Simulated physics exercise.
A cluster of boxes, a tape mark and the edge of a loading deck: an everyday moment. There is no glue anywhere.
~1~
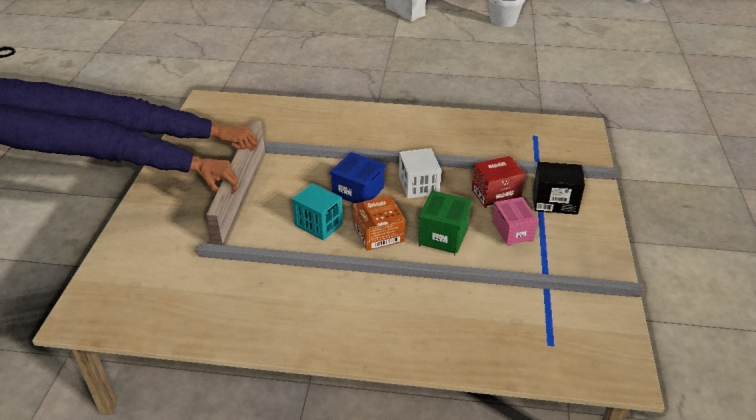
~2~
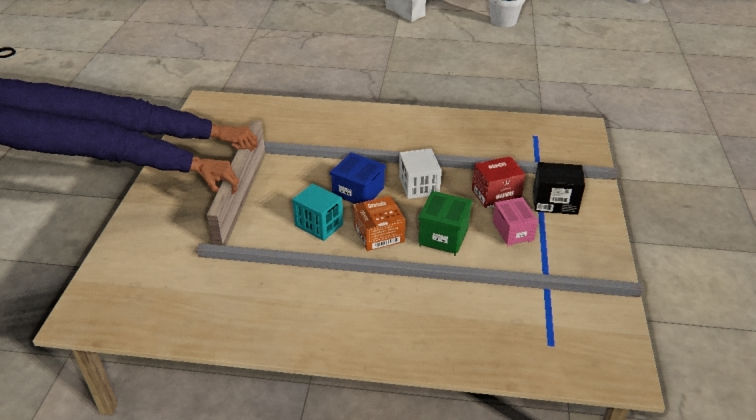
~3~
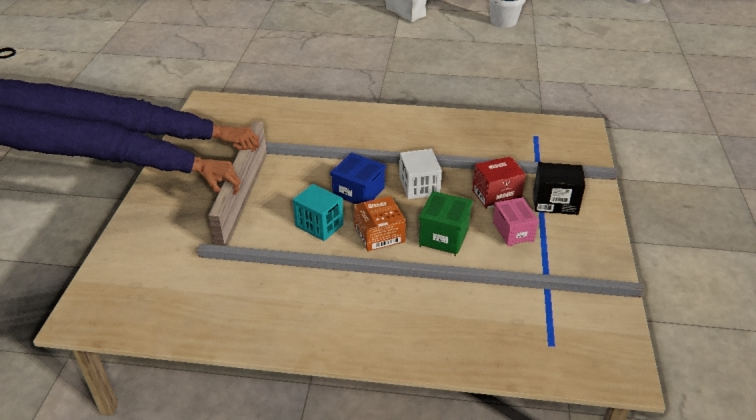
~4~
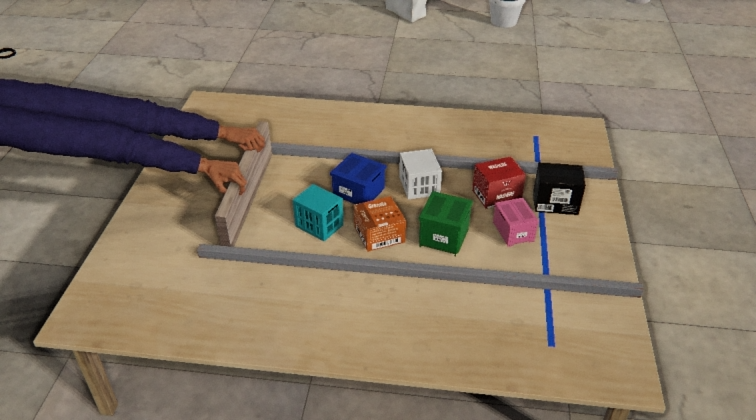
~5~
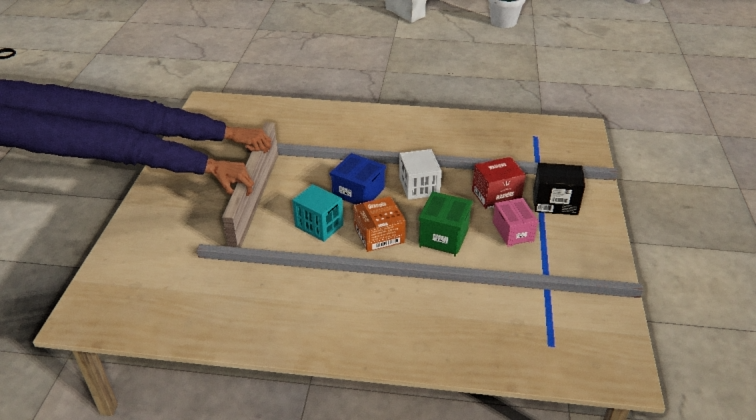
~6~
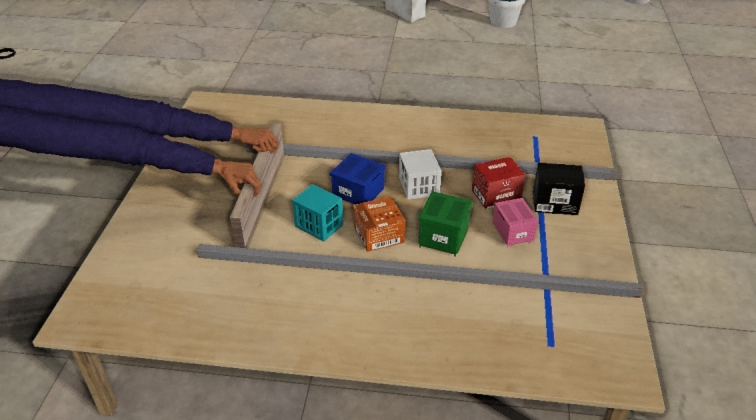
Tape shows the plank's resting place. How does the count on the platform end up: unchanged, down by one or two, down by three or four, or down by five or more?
It ends down by three or four.
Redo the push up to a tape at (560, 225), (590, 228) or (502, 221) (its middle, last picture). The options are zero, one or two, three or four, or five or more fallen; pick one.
Taking the places in the order asked: Three to four, then five or more, then one or two.
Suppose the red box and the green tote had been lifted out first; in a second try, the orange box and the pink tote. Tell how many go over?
1, then 2.
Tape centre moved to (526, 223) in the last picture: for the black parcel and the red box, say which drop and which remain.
The black parcel comes off and the red box comes off.
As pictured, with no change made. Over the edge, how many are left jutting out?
I get 0.
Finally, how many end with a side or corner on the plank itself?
2 end up touching it.
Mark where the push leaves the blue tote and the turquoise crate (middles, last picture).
The blue tote at (564, 193), the turquoise crate at (565, 226).
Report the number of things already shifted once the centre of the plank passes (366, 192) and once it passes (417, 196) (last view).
Moved so far: 5, later 8.
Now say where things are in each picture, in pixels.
In the first frame, black parcel (558, 188); pink tote (514, 222); red box (498, 182); plank (239, 181); tape (542, 223).
In the second frame, pink tote (515, 222); green tote (445, 223).
In the third frame, red box (498, 182); white crate (420, 174).
In the fourth frame, black parcel (559, 189); plank (246, 182).
In the fifth frame, pink tote (515, 222); turquoise crate (318, 213).
In the sixth frame, black parcel (558, 189); pink tote (515, 222); red box (498, 183); plank (260, 184); tape (542, 224).
Soon after, none off yet; black parcel at rest near (558, 189); pink tote at rest near (515, 222); red box at rest near (498, 183).
After that, none off yet; black parcel displaced about its own width near (589, 195); pink tote displaced well along near (575, 224); red box displaced about its own width near (545, 190).
In the end, the number that fall off is three or four; gone, green tote, red box and black parcel.
